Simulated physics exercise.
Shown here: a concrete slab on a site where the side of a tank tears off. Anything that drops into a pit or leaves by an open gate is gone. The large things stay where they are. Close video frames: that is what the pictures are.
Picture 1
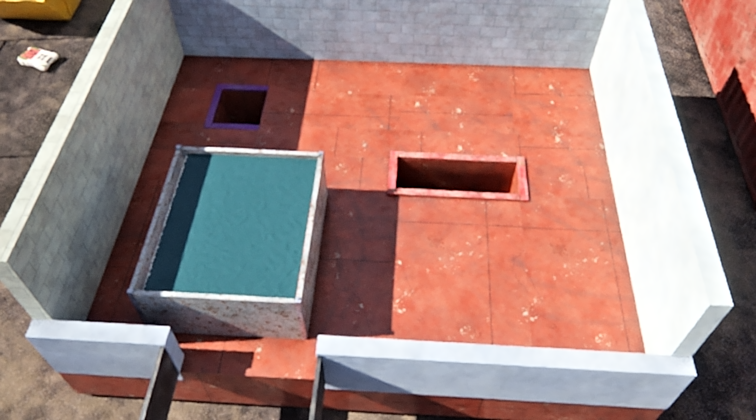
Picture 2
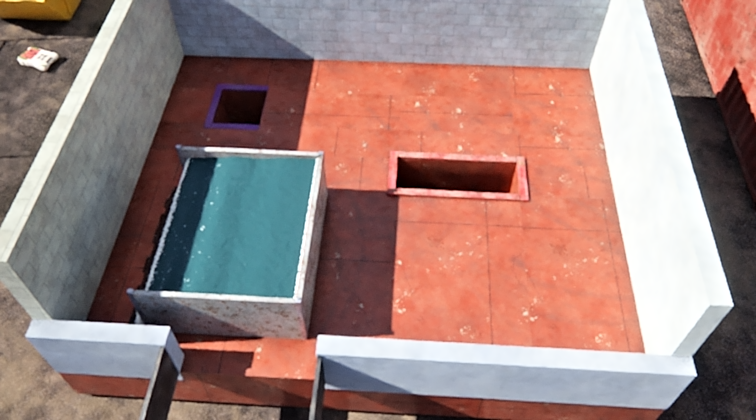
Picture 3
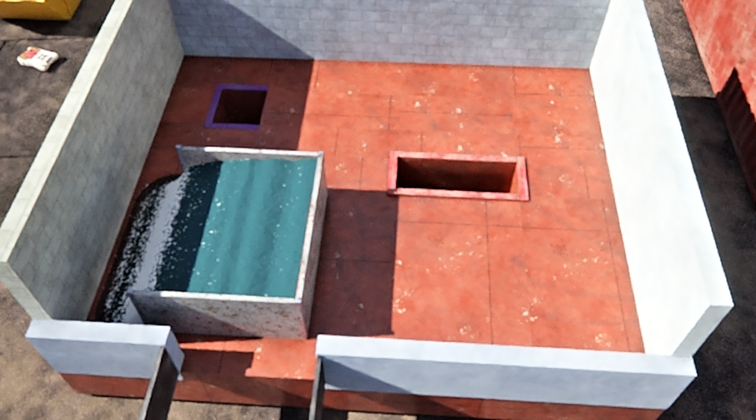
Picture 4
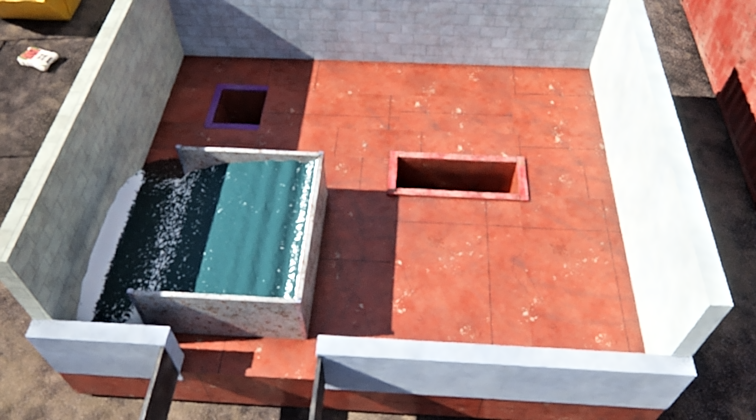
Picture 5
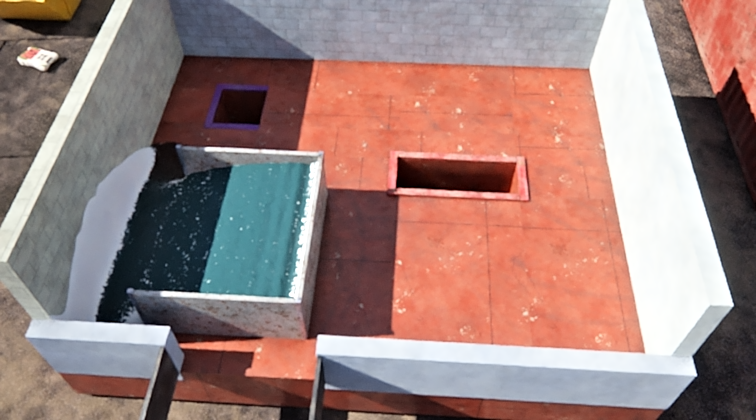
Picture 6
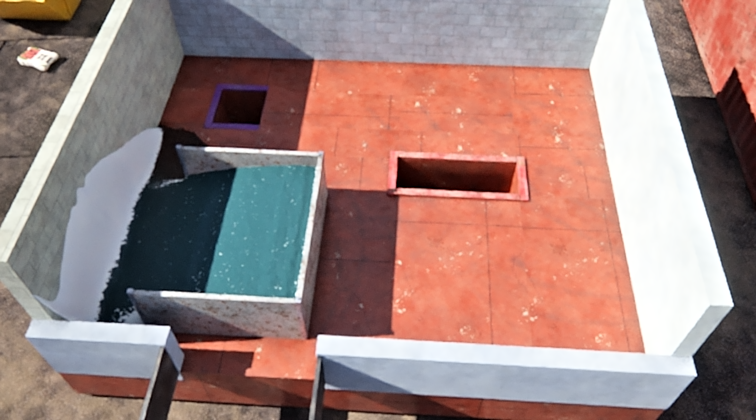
Water bursting from the left side of a tank on a red slab, foaming against the pale wall and spreading along it.
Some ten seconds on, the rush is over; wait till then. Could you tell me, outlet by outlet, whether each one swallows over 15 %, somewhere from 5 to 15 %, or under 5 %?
Sure: The gate swallows from 5 to 15 %, the purple pit swallows over 15 %, the red pit swallows under 5 %.
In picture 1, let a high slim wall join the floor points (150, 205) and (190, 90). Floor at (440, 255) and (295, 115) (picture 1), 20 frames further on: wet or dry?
Spared, then swamped.
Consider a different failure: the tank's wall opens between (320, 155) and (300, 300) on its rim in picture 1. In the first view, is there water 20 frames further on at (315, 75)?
Untouched.
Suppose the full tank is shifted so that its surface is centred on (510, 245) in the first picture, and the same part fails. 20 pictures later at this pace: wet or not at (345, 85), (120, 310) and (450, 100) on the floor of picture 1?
Spot 1 unwetted, spot 2 wetted, and spot 3 unwetted.
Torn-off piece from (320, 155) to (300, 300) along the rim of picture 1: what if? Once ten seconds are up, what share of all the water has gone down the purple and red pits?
Result - purple: 10 %; red: 25 %.
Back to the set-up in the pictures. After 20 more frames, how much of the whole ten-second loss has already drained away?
My figure is about 45 in a hundred.
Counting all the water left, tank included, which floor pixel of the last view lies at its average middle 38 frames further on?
I'd mark it close to (268, 209).
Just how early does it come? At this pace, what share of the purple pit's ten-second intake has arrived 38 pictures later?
Estimated share: About 70 %.
A moment on, water covers 20 % of the floor; the gate 0 %, the purple pit 1 %, the red pit 0 %.
Next, water covers 25 % of the floor; the gate 3 %, the purple pit 5 %, the red pit 0 %.
Then, water covers 50 % of the floor; the gate 6 %, the purple pit 10 %, the red pit 0 %.
Later, water covers 70 % of the floor; the gate 9 %, the purple pit 18 %, the red pit 0 %.
In the end, water covers 95 % of the floor; the gate 12 %, the purple pit 25 %, the red pit 1 %.
